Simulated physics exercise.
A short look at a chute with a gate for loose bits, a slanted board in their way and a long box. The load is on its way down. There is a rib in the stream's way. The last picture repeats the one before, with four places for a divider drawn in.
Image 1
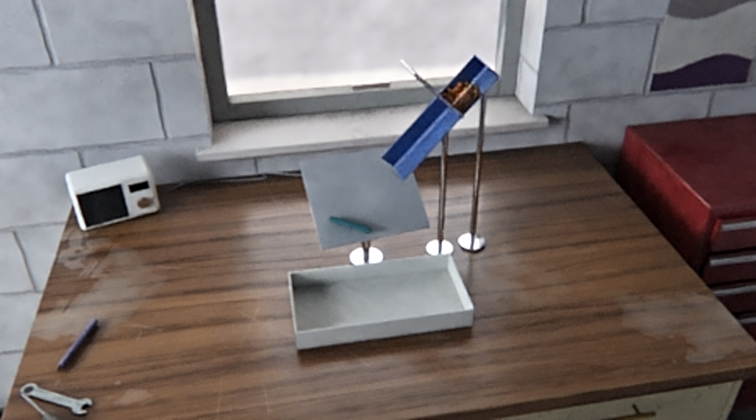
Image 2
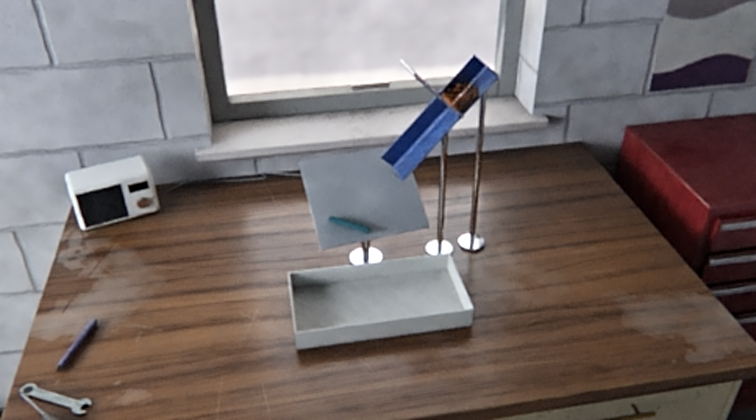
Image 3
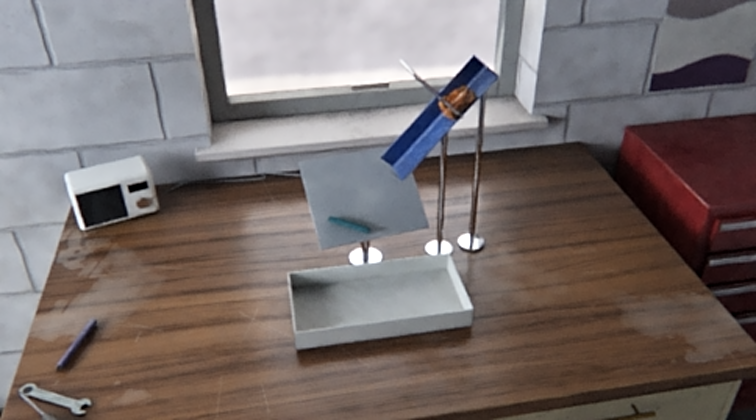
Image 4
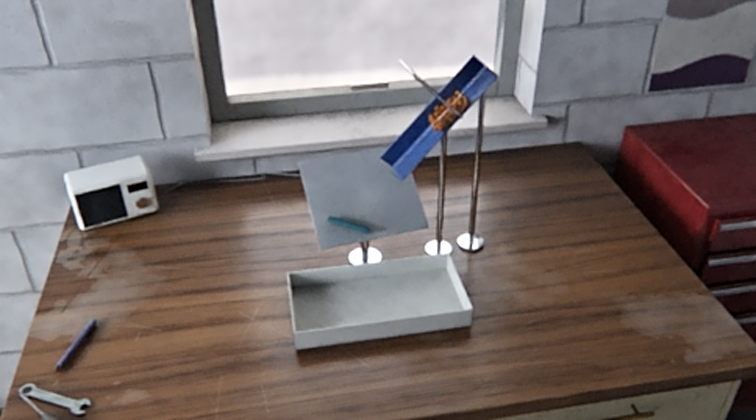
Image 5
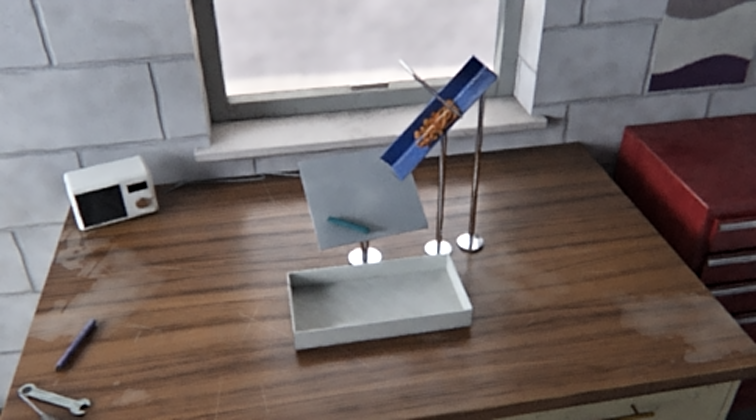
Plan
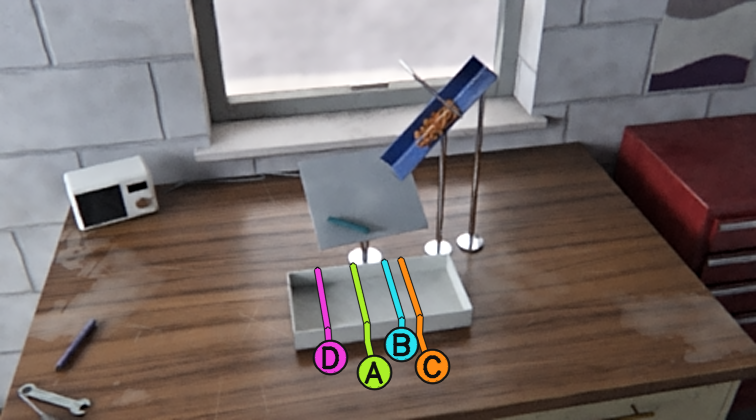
A blue chute stood propped above a slanted grey board and an empty long box on a wooden table, while a clump of small orange-brown bits slid partway down it to the left.
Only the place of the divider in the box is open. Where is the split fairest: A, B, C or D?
B.
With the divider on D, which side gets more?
Right.
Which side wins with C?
Left.
On the marked copy, line A crosses the front rim at (366, 323); line B crosses the front rim at (401, 318); line C crosses the front rim at (419, 316); line D crosses the front rim at (327, 328).
If A is chosen, of what is caught, a small share on the left of the divider, all but a few on the right.
If B is chosen, of what is caught, close to half on the left of the divider, close to half on the right.
If C is chosen, of what is caught, all but a few on the left of the divider, a small share on the right.
If D is chosen, of what is caught, none at all on the left of the divider, the whole lot on the right.
